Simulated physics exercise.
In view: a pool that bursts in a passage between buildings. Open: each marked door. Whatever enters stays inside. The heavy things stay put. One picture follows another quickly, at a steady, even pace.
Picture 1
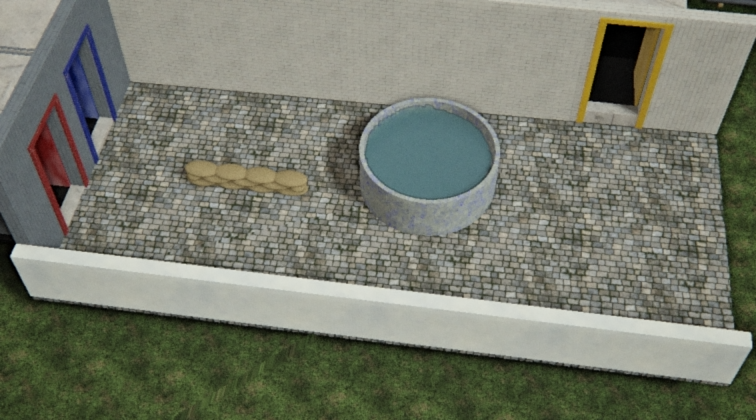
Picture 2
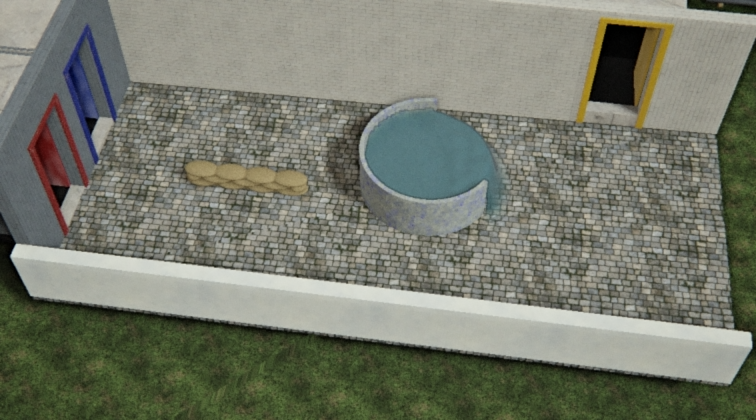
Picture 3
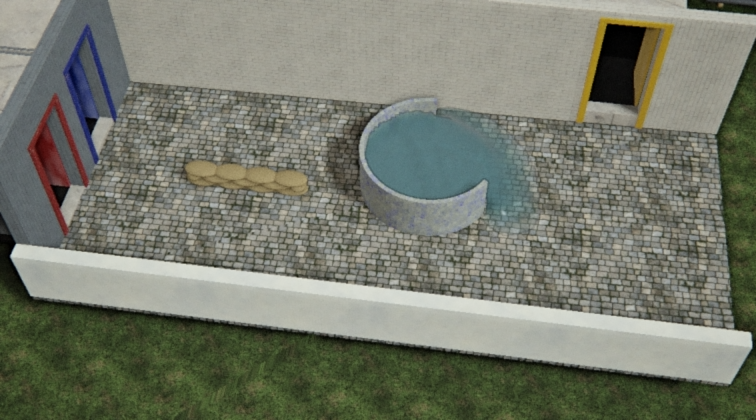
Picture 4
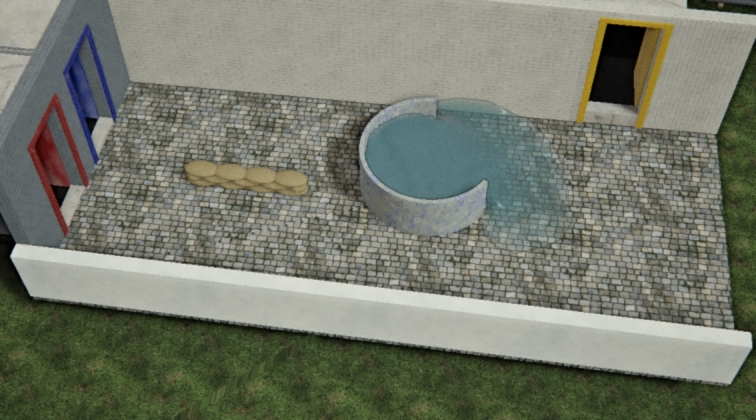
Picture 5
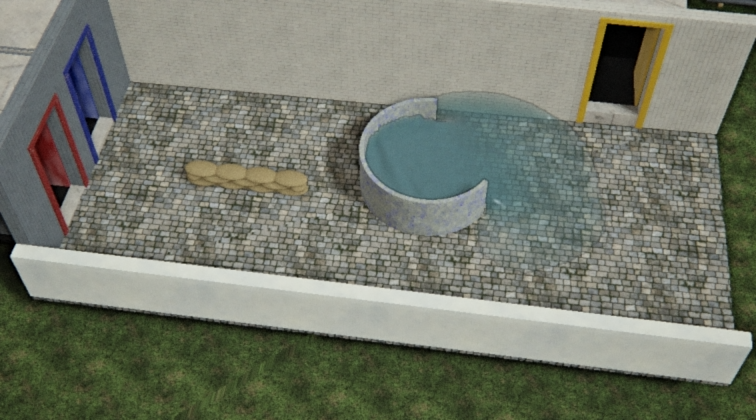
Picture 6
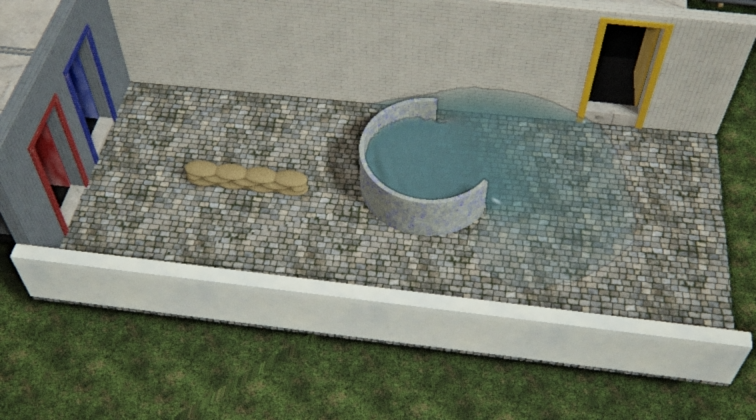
Round stone tank of still water bursting open on its right side, water spreading across the cobbled yard toward the right.
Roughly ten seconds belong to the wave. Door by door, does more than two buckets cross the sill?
At the end, the red door sees two pails or less; the blue door sees two pails or less; the yellow door sees two pails or less.
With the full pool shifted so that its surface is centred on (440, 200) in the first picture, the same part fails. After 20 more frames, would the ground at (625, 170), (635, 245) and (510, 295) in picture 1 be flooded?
In order, the three spots end up waterlogged, waterlogged and untouched.
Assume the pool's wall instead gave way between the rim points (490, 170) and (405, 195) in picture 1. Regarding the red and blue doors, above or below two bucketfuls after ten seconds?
In short: The red door takes more, the blue door keeps below it.
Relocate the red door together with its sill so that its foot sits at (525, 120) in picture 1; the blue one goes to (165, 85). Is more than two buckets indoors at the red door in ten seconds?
As I see it, the red exceeds the limit.
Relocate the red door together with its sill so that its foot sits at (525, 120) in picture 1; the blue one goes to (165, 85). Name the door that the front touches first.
That's the red door.
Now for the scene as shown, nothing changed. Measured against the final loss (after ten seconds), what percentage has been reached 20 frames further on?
Working it through, I arrive at 65 per cent.
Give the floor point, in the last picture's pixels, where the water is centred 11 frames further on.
Near pixel (515, 169).
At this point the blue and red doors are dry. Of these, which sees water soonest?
It would be the one in blue.
A moment on, water covers 40 % of the floor; the red door not reached, the blue door not reached, the yellow door wet at the sill, nothing in.
Next, water covers 45 % of the floor; the red door not reached, the blue door not reached, the yellow door wet at the sill, nothing in.
Then, water covers 50 % of the floor; the red door not reached, the blue door not reached, the yellow door wet at the sill, nothing in.
Later, water covers 60 % of the floor; the red door wet at the sill, nothing in, the blue door wet at the sill, nothing in, the yellow door wet at the sill, nothing in.
In the end, water covers 65 % of the floor; the red door wet at the sill, nothing in, the blue door wet at the sill, nothing in, the yellow door wet at the sill, nothing in.
